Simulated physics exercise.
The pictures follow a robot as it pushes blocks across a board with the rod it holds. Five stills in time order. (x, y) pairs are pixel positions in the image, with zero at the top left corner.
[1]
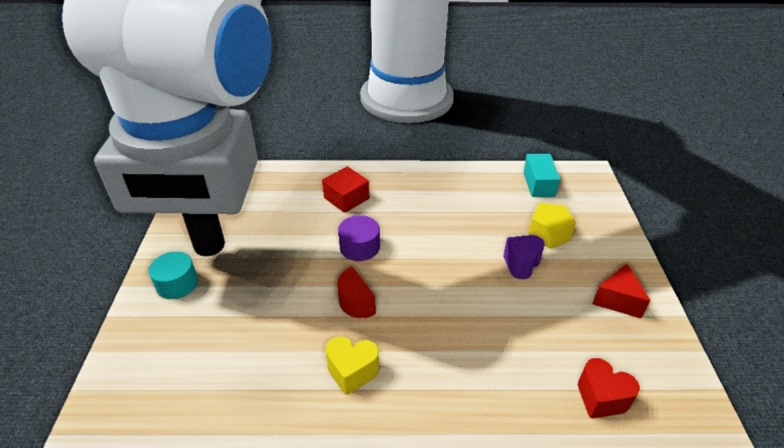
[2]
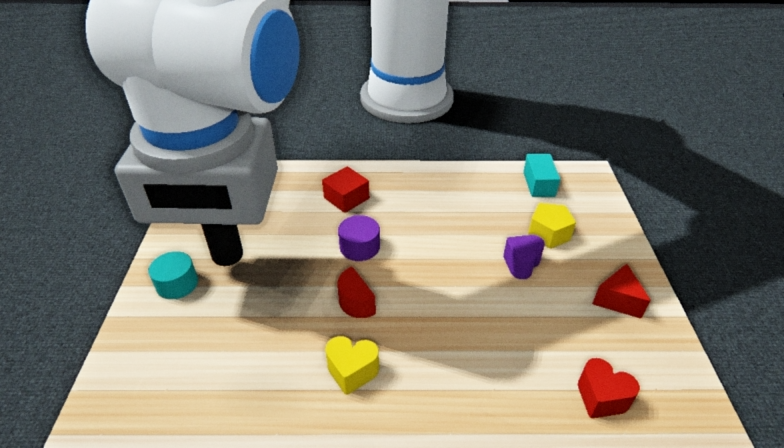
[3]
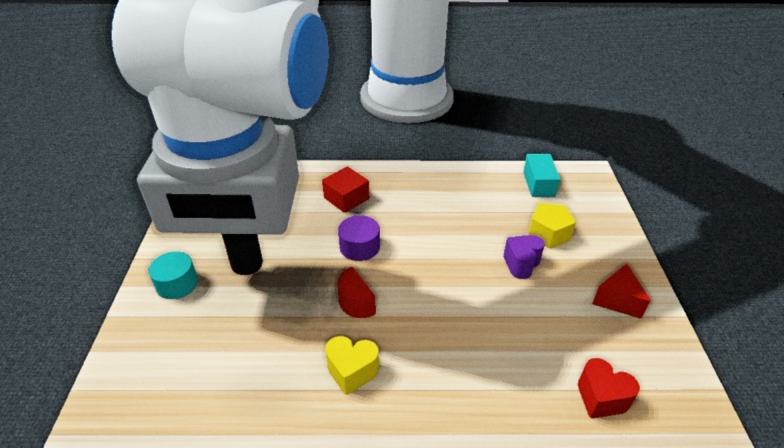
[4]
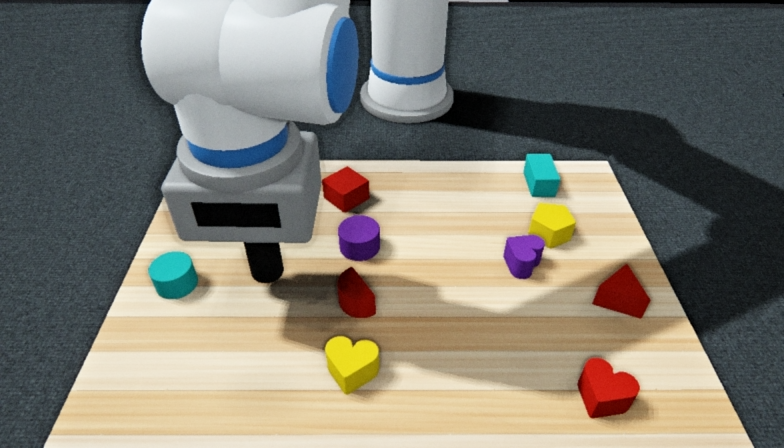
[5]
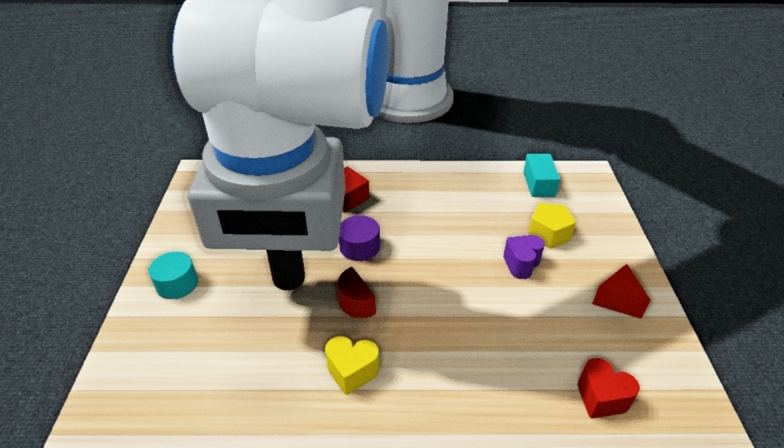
A robot arm with a black rod slid slowly to the right and slightly toward the viewer over a wooden board, moving away from a teal round block while the scattered colourful blocks stayed still.
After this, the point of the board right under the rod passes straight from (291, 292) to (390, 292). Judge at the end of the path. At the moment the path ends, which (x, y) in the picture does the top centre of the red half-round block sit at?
Its top middle is near (393, 298).
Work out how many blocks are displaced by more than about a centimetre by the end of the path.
It looks like one block will be pushed more than about 1 cm.
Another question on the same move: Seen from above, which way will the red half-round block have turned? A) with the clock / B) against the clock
I'll go with A - with the clock.
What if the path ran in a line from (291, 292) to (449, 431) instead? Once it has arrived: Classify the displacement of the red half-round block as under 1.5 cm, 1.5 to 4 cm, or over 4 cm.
That one ends up within 1.5 cm of where it is now.
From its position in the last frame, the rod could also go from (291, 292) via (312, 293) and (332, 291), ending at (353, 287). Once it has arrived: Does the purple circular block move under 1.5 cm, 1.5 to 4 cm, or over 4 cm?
Less than 1.5 cm.
The first path, step by step. One third of the way, rod (323, 280); nothing pushed yet.
Two thirds of the way, rod (357, 280); red half-round block (378, 292), turned 45° clockwise.
At the end, rod (390, 280); red half-round block (393, 298), turned 90° clockwise; purple circular block not moved.
